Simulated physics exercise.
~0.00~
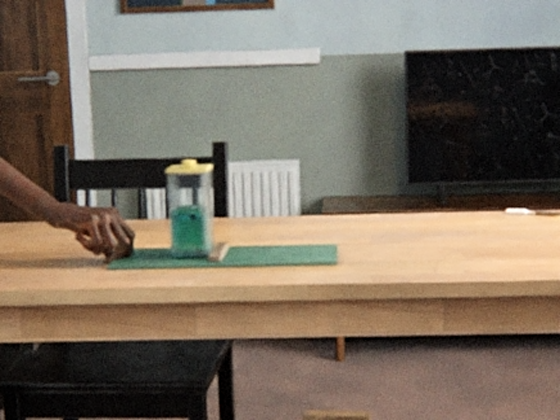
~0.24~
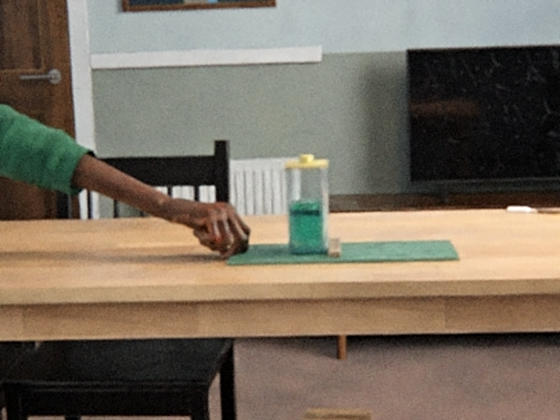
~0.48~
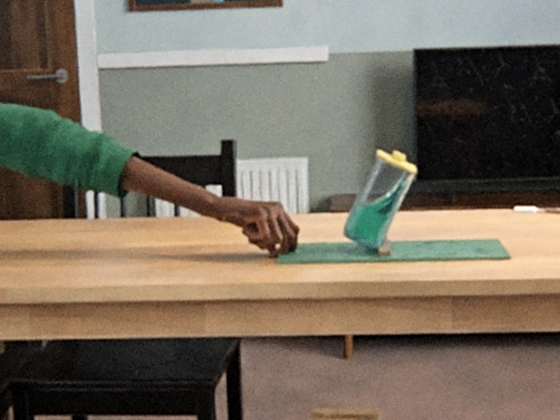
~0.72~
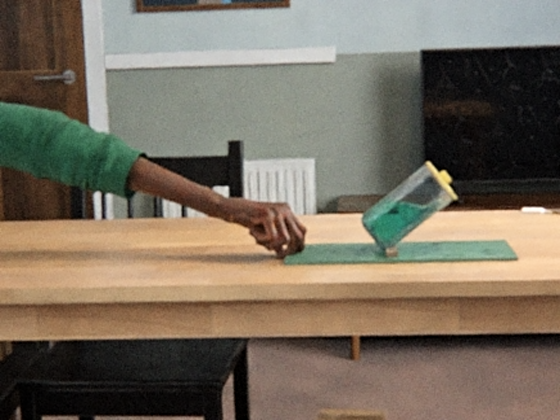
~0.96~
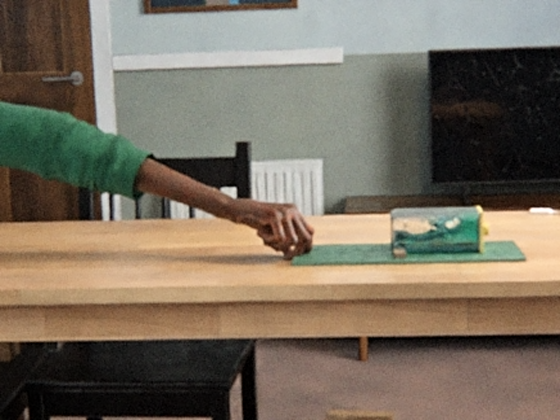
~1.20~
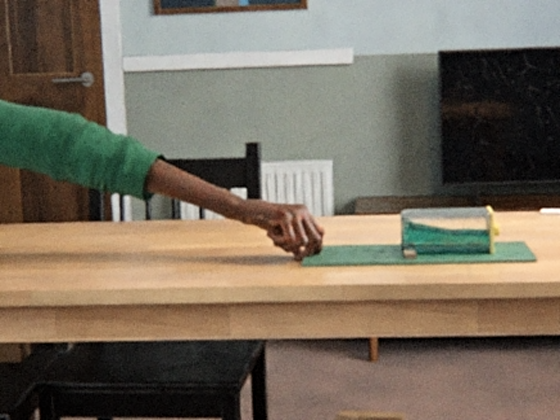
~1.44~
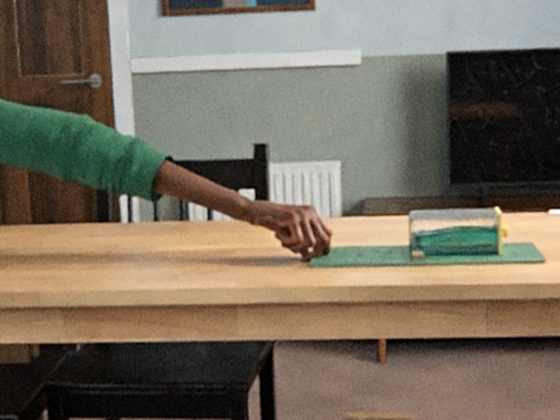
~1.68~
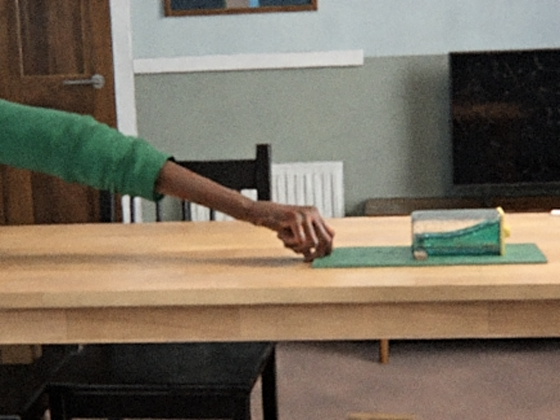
A hand slides a green board right, then stops, and the square bottle topples onto its side.
